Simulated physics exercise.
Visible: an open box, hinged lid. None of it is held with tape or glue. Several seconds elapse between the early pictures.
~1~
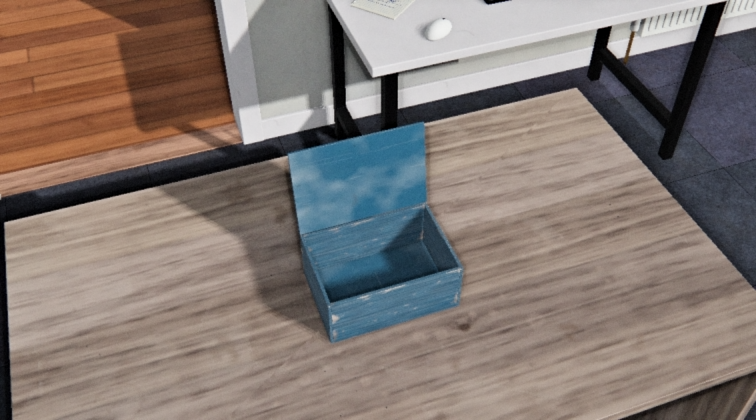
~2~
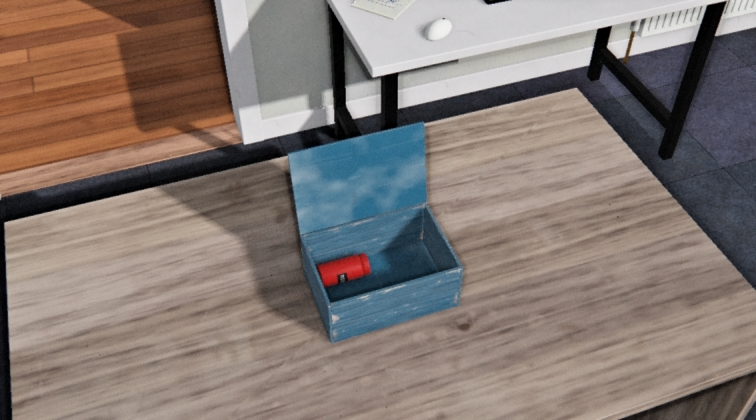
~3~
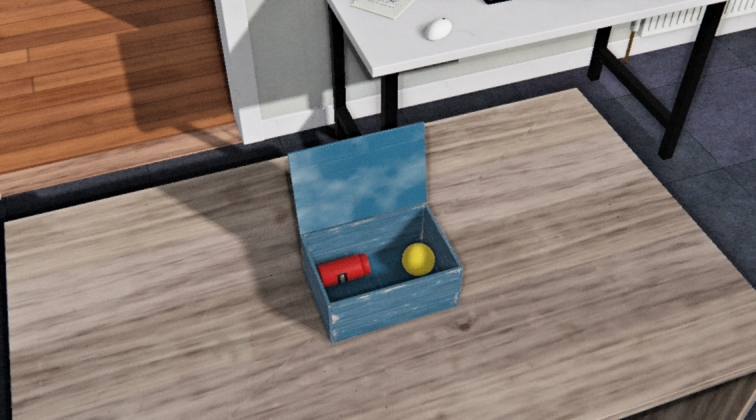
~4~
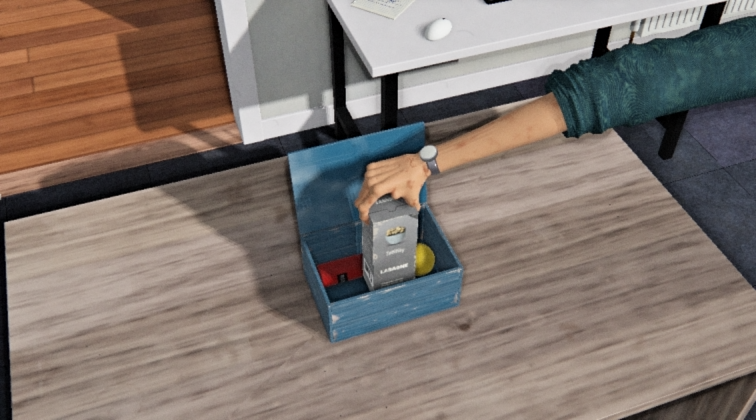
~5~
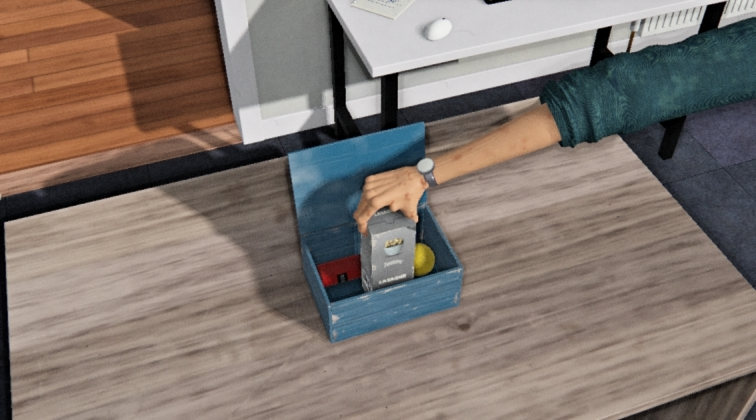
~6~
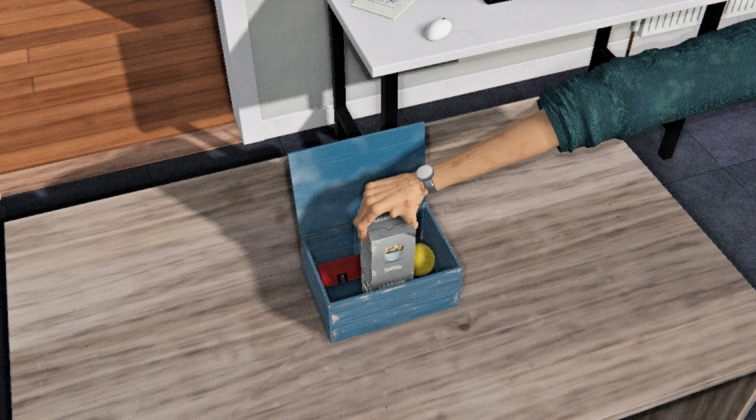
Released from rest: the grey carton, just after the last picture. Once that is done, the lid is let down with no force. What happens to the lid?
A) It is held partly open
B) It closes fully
It is held partly open.
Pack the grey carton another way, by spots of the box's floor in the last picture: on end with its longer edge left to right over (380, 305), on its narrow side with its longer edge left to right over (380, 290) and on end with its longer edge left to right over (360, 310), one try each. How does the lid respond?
So: First go, the lid can't get down; second go, it gets all the way down; third go, it can't get down.
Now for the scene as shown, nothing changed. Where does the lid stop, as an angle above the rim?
Near 55°.
Then, 1.20 s after the last picture, lid starting down.
Then, 1.70 s after the last picture, lid 51° above the rim.
Then, 3.90 s after the last picture, lid 52° above the rim.
At rest, lid 53° above the rim; all 3 in place. Seen from the same camera at the end, grey carton near (386, 261).
